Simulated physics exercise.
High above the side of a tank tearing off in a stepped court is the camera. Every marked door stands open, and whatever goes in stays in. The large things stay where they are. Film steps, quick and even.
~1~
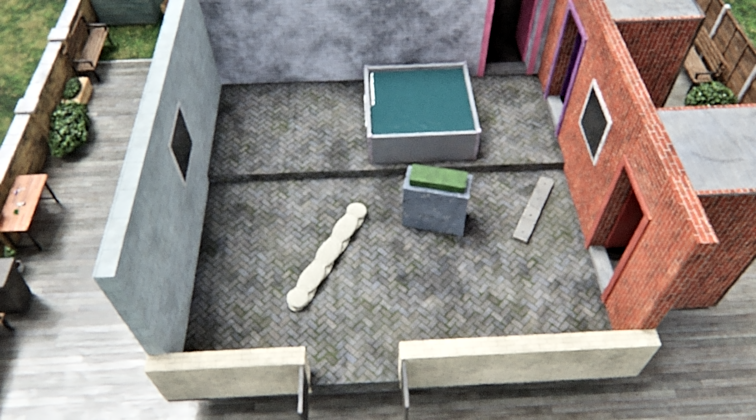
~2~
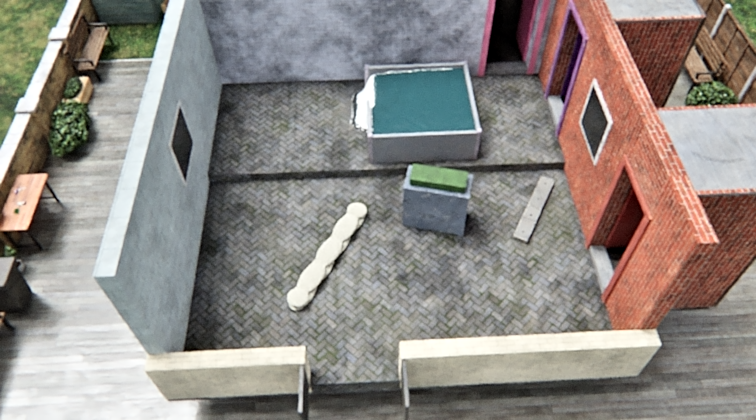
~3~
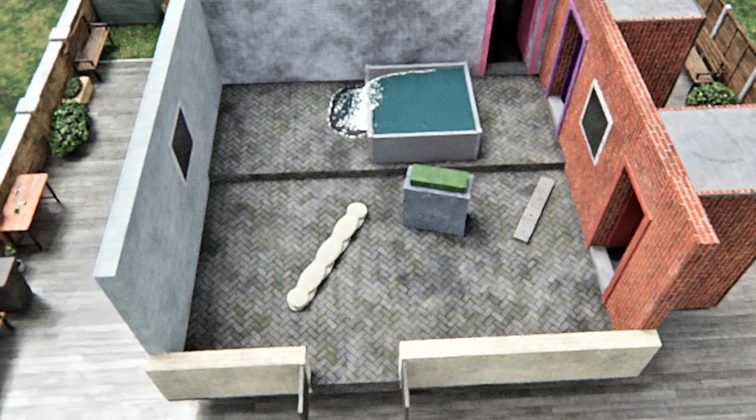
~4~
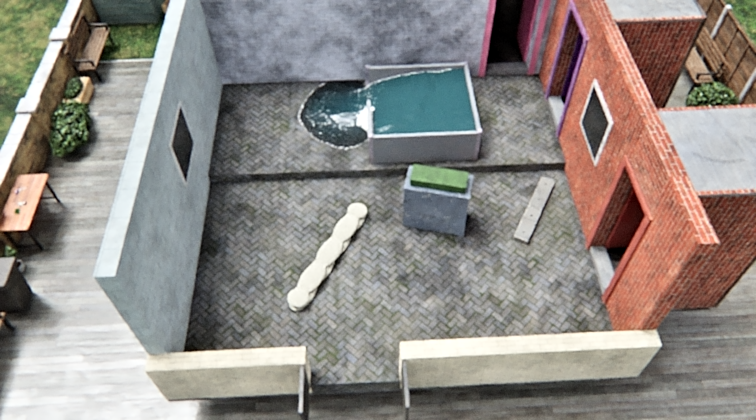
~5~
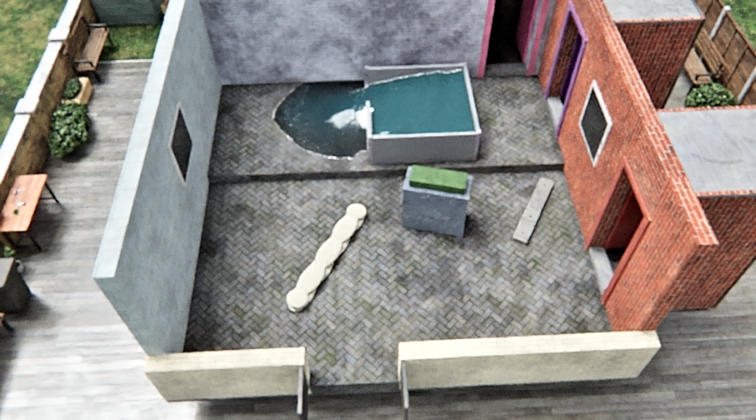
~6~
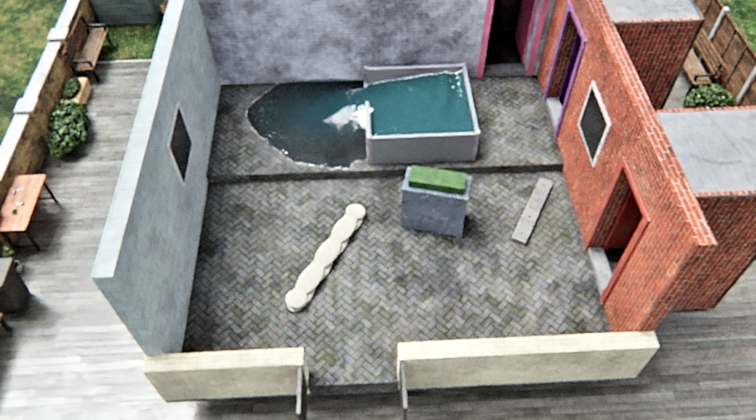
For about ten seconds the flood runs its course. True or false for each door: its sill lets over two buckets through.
The pink door false; the red door false; the purple door false.
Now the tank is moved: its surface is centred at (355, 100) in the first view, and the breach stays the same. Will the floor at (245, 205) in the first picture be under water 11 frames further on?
Result at that place: Inundated.
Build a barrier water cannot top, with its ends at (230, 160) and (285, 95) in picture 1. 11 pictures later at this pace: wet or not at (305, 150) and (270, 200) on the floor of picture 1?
Going in the order asked: Inundated, inundated.
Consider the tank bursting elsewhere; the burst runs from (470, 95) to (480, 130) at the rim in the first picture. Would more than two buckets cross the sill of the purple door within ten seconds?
What follows is that purple crosses the line.
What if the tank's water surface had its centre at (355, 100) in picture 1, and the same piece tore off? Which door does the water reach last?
I'd pick the red one.
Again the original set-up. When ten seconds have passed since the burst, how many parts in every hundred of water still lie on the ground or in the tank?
Roughly 94 out of every hundred parts.
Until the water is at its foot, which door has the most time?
Observed: The red-painted one.
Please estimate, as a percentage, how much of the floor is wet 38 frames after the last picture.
Some 55 per cent.
A moment on, water covers 20 % of the floor; the pink door not reached, the red door not reached, the purple door not reached.
Next, water covers 20 % of the floor; the pink door not reached, the red door not reached, the purple door not reached.
Then, water covers 35 % of the floor; the pink door not reached, the red door not reached, the purple door not reached.
Later, water covers 55 % of the floor; the pink door wet at the sill, nothing in, the red door not reached, the purple door not reached.
In the end, water covers 80 % of the floor; the pink door wet at the sill, nothing in, the red door wet at the sill, nothing in, the purple door wet at the sill, nothing in.
